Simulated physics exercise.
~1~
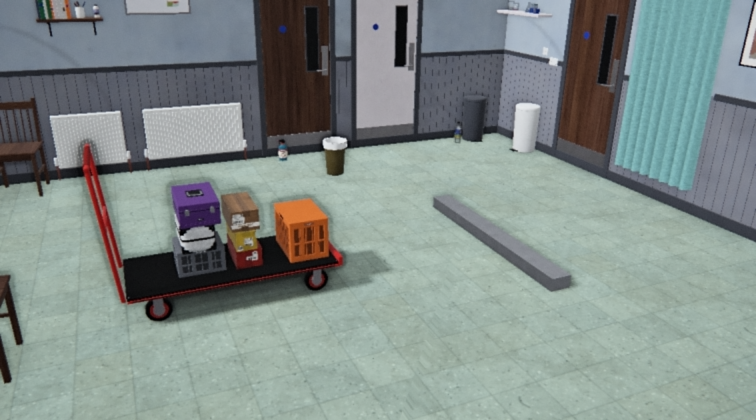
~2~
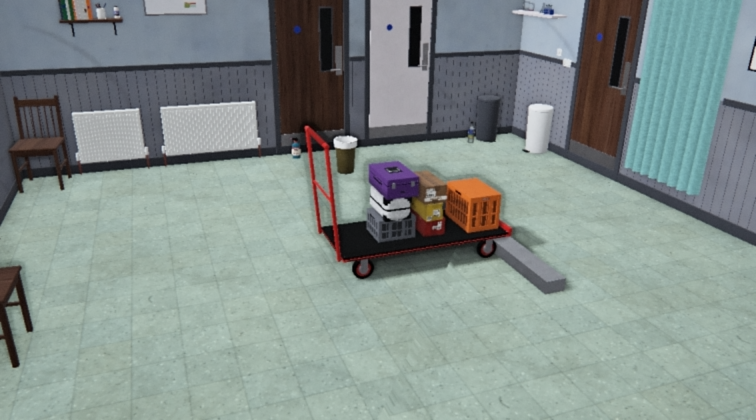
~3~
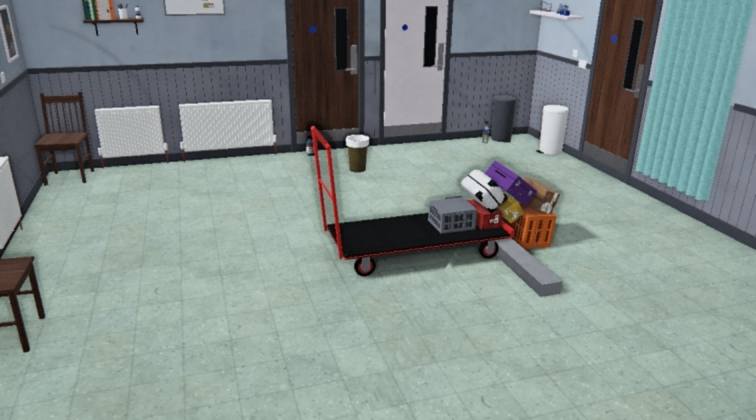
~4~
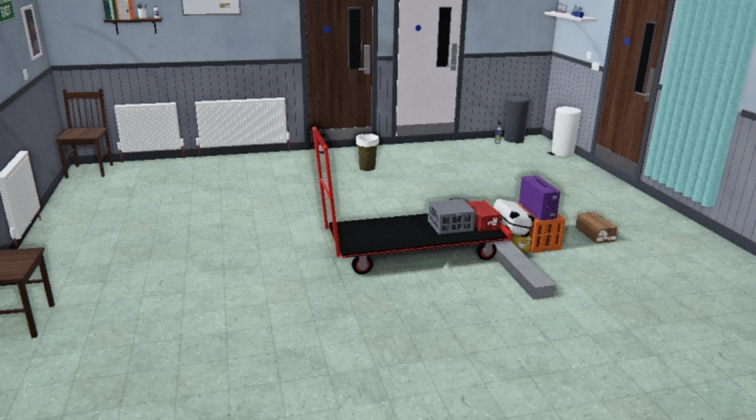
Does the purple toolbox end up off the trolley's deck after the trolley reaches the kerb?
Yes, the purple toolbox goes over the front edge and ends up off the deck, among the other fallen items beyond the trolley.
